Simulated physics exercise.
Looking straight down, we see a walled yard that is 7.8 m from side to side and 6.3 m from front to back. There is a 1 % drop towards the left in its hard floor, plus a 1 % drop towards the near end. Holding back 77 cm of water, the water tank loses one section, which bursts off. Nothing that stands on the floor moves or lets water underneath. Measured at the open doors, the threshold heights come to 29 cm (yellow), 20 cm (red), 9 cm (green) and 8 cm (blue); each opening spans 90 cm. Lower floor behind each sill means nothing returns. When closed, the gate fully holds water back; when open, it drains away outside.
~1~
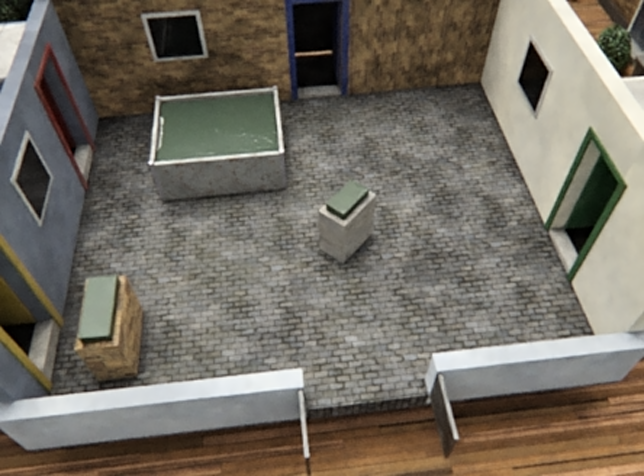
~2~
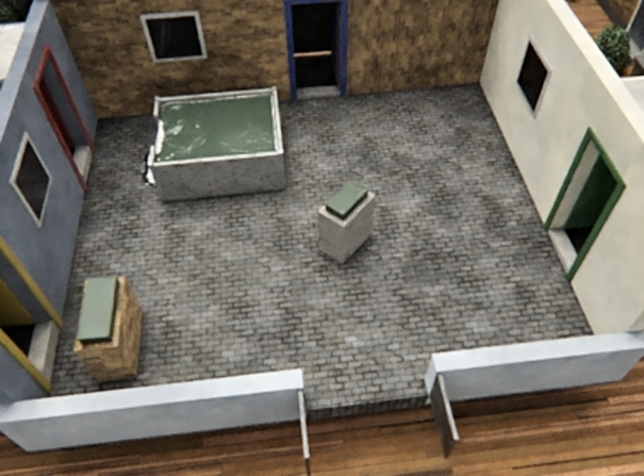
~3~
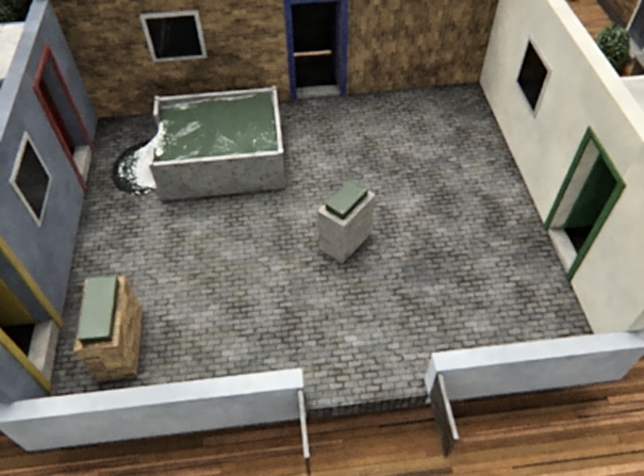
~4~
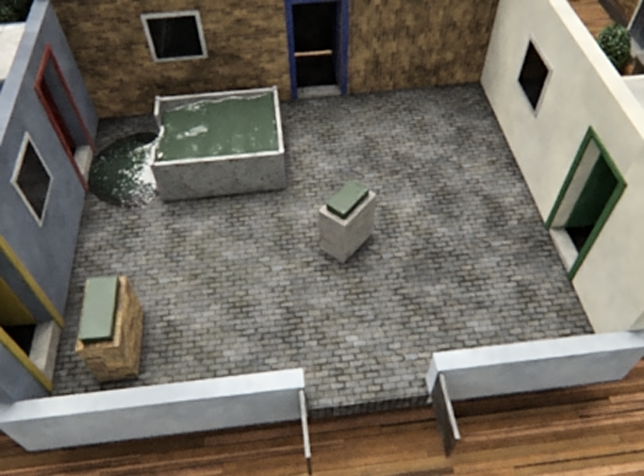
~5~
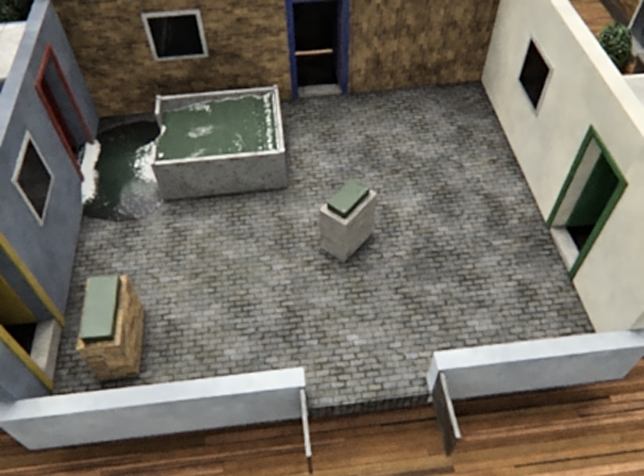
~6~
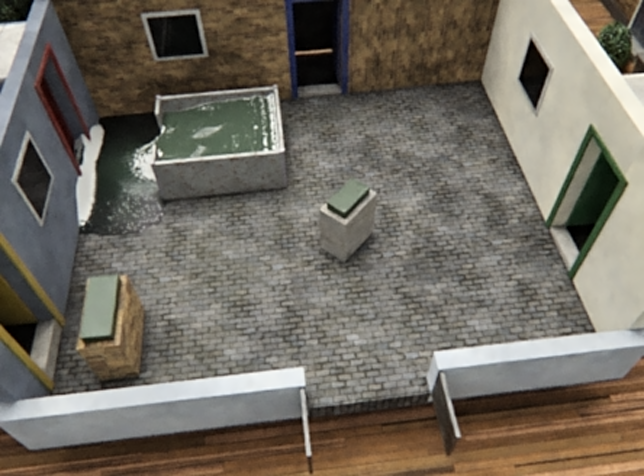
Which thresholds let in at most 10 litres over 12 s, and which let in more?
Yellow door: Lags behind the figure; red door: Outstrips the figure; green door: Lags behind the figure; blue door: Lags behind the figure.
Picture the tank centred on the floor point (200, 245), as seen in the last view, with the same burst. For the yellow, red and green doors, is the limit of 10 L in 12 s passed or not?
With respect to that limit, yellow ends up inside it, red ends up inside it, green ends up inside it.
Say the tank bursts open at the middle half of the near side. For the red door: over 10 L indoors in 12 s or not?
Then the red door ends up within bounds.
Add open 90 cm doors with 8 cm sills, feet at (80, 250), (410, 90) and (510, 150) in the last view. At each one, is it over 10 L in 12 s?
Result in order - more than that, not enough, not enough.
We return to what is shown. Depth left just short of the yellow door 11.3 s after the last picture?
Roughly 9.0 centimetres.
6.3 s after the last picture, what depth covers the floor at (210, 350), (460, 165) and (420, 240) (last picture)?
Reading - approx. 6 / 2 / 0 cm.
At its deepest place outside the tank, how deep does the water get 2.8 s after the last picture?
About 32 cm at most.
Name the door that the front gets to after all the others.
The final one is the green door.
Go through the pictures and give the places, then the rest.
The water tank at (218, 128) is whole and still, 77 cm deep, in the first picture.
The front is at a hidden place, 0.5 m from the gap at (163, 153); 0.2 m2 of floor is under water; 77 cm left at the back of the water tank, in the second picture.
The front is at (119, 163), 0.9 m from the gap at (163, 154); 0.9 m2 of floor is under water; 77 cm left at the back of the water tank, in the third picture.
The front is at (88, 182), 1.5 m from the gap at (165, 155); 1.9 m2 of floor is under water; 76 cm left at the back of the water tank, in the fourth picture.
Water pours out at (165, 153) and has run 1.7 m, to (97, 139); typically 7 cm deep outside, 70 cm at the water tank's back, in the fifth picture.
Water pours out at (165, 153) and has run 2.0 m, to (99, 122); typically 6 cm deep outside, 64 cm at the water tank's back, in the sixth picture.
Then, 0.7 s after the last picture water covers 10 % of the floor and is deepest (52 cm) near (99, 122); yellow door not reached, red door 44 cm at the sill, 100 L in, green door not reached, blue door not reached.
Then, 1.5 s after the last picture water covers 20 % of the floor and is deepest (38 cm) near (90, 174); yellow door 5 cm at the sill, 0 L in, red door 37 cm at the sill, 214 L in, green door not reached, blue door not reached.
Then, 2.8 s after the last picture water covers 35 % of the floor and is deepest (32 cm) near (90, 174); yellow door 8 cm at the sill, 0 L in, red door 31 cm at the sill, 288 L in, green door not reached, blue door 7 cm at the sill, 0 L in.
Then, 6.3 s after the last picture water covers 75 % of the floor and is deepest (18 cm) near (46, 423); yellow door 9 cm at the sill, 0 L in, red door 18 cm at the sill, 336 L in, green door not reached, blue door 7 cm at the sill, 0 L in.
Then, 11.3 s after the last picture water covers 95 % of the floor and is deepest (12 cm) near (46, 423); yellow door 9 cm at the sill, 0 L in, red door 10 cm at the sill, 337 L in, green door 5 cm at the sill, 0 L in, blue door 3 cm at the sill, 0 L in.
